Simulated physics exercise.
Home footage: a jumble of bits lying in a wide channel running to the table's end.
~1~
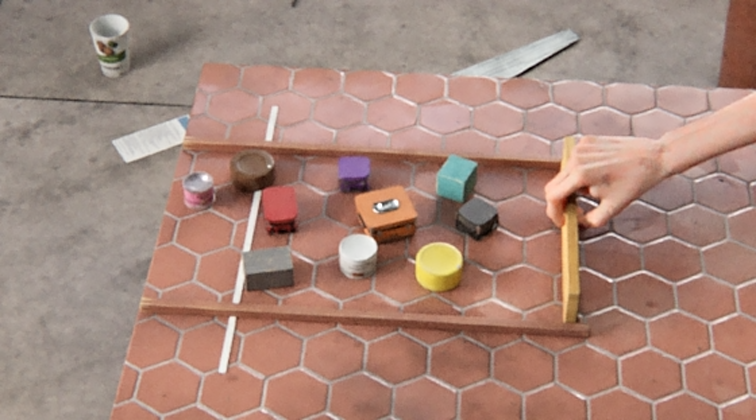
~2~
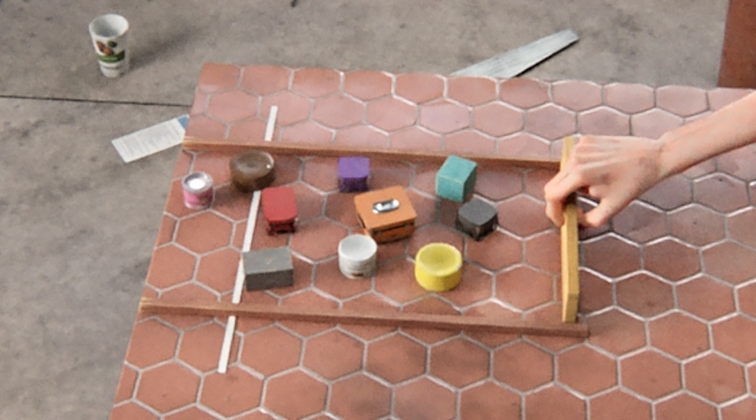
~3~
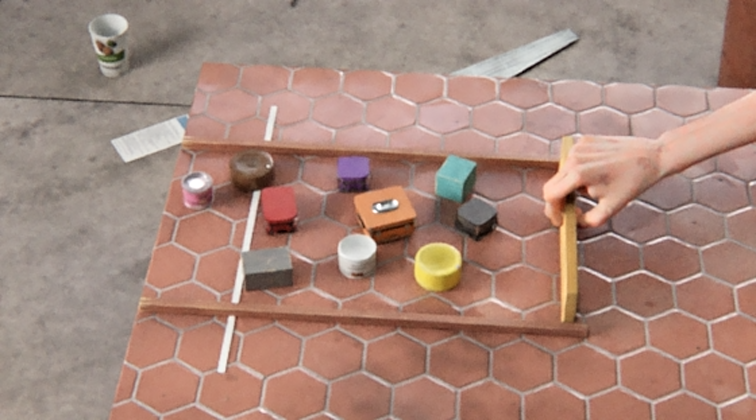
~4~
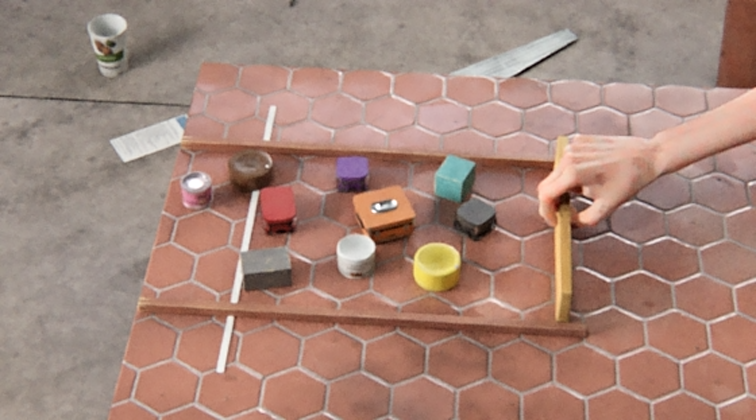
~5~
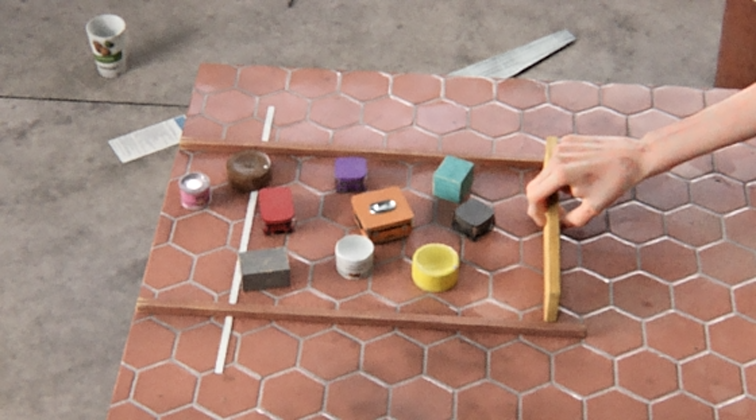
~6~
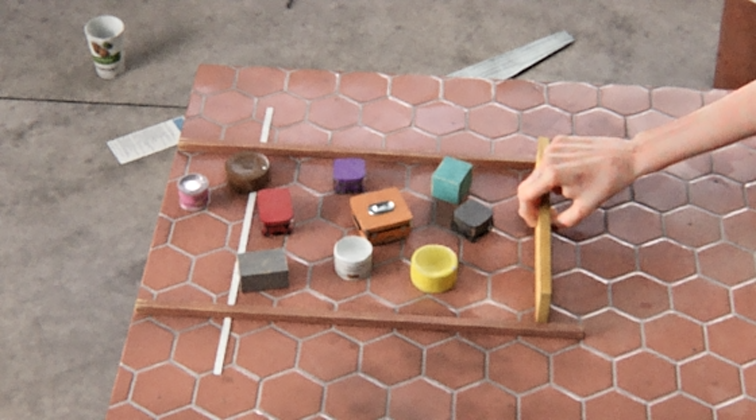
The footage shows small coloured blocks, tubs and cases scattered between two wooden rails on a hexagon-tiled table. A hand at right holds a yellowish board upright, at first nearly still, then slides it slightly left toward the objects.
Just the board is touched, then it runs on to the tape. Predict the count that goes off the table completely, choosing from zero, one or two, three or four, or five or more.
The count is one or two.
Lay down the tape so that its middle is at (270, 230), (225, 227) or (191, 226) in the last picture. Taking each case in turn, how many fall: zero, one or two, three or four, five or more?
Lab note - tapes per position, in order: One to two; 3 or 4; at least five.
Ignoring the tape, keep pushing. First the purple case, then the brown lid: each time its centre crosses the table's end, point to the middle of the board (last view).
(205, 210) and (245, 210), roughly.
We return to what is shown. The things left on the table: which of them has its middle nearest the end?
The brown lid finishes nearest.
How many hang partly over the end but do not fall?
The total here is 1.
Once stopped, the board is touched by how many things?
Tally at the end: 3.
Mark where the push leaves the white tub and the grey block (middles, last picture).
Final centres, in order: Near (189, 232), near (183, 279).
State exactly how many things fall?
The number that fall is 2.
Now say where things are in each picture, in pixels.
Pink pot (199, 191); brown lid (252, 171); grey block (268, 269); board (570, 228); tape (251, 227), in the first picture.
Brown lid (252, 171); turquoise block (457, 179), in the second picture.
Grey block (267, 268); white tub (357, 257), in the third picture.
Pink pot (197, 191); black case (475, 220), in the fourth picture.
Brown lid (249, 171); orange case (382, 217), in the fifth picture.
Pink pot (194, 192); brown lid (247, 172); grey block (263, 270); board (543, 228); tape (246, 228), in the sixth picture.
Soon after, none off yet; pink pot at rest near (194, 192); brown lid at rest near (247, 172); grey block at rest near (263, 270).
Then, none off yet; pink pot at rest near (194, 192); brown lid at rest near (247, 172); grey block moved a little near (250, 270).
At rest, the number that fall off is one or two; fallen, red case and pink pot.
